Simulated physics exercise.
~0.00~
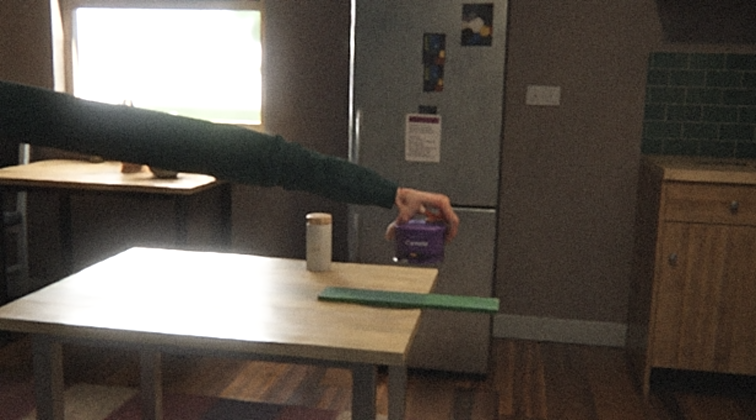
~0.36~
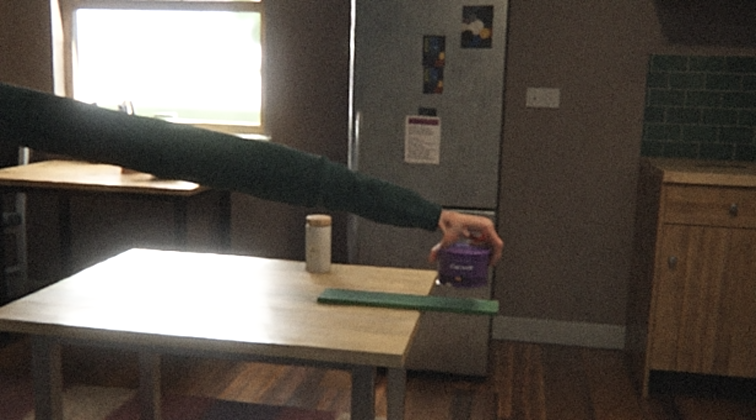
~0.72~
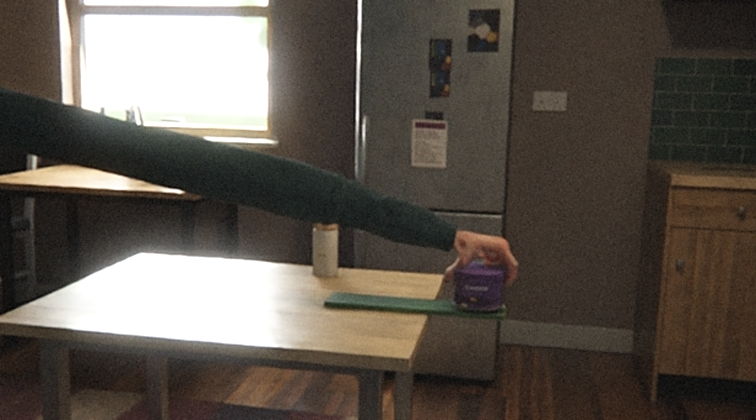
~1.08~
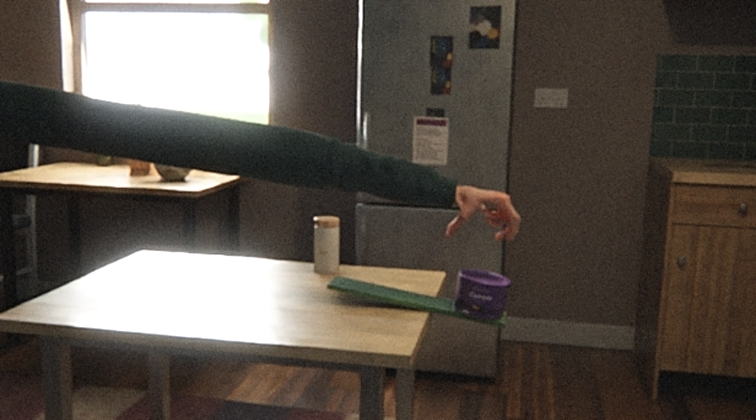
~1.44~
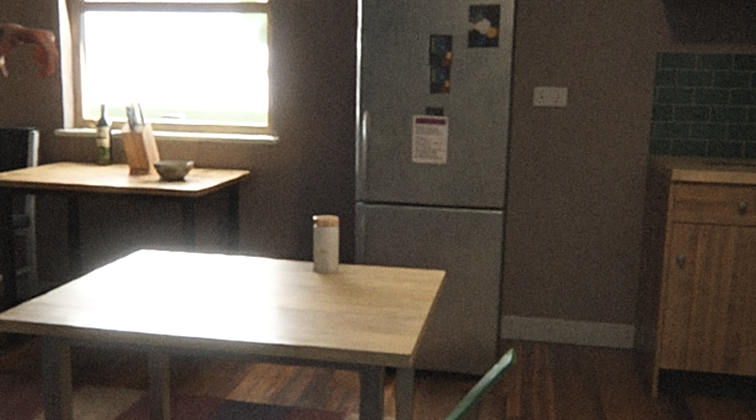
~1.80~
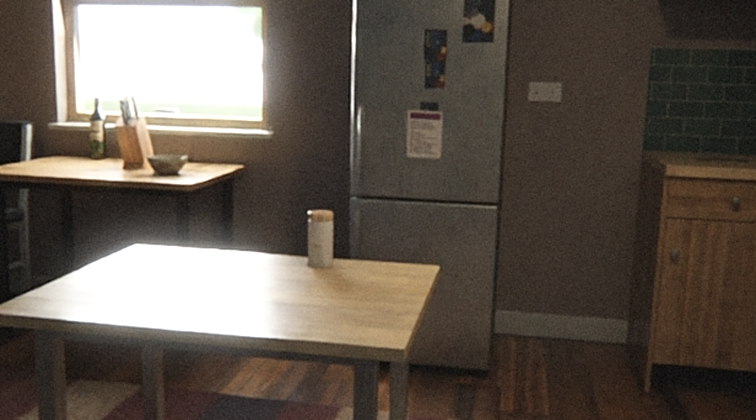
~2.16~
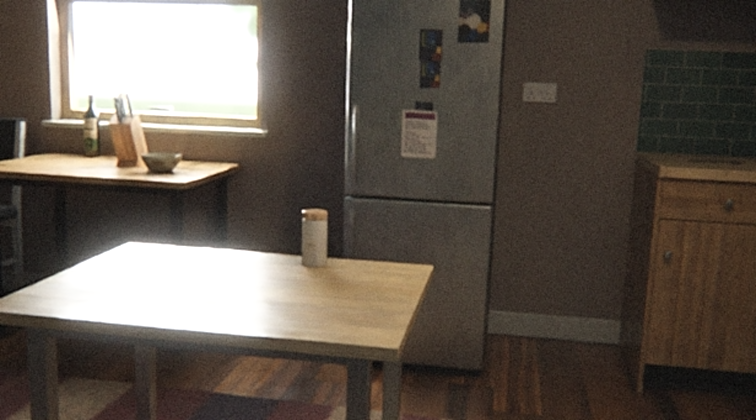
Purple tub lowered by a hand onto the overhanging end of a green plank, tipping it off the table, white jar staying.
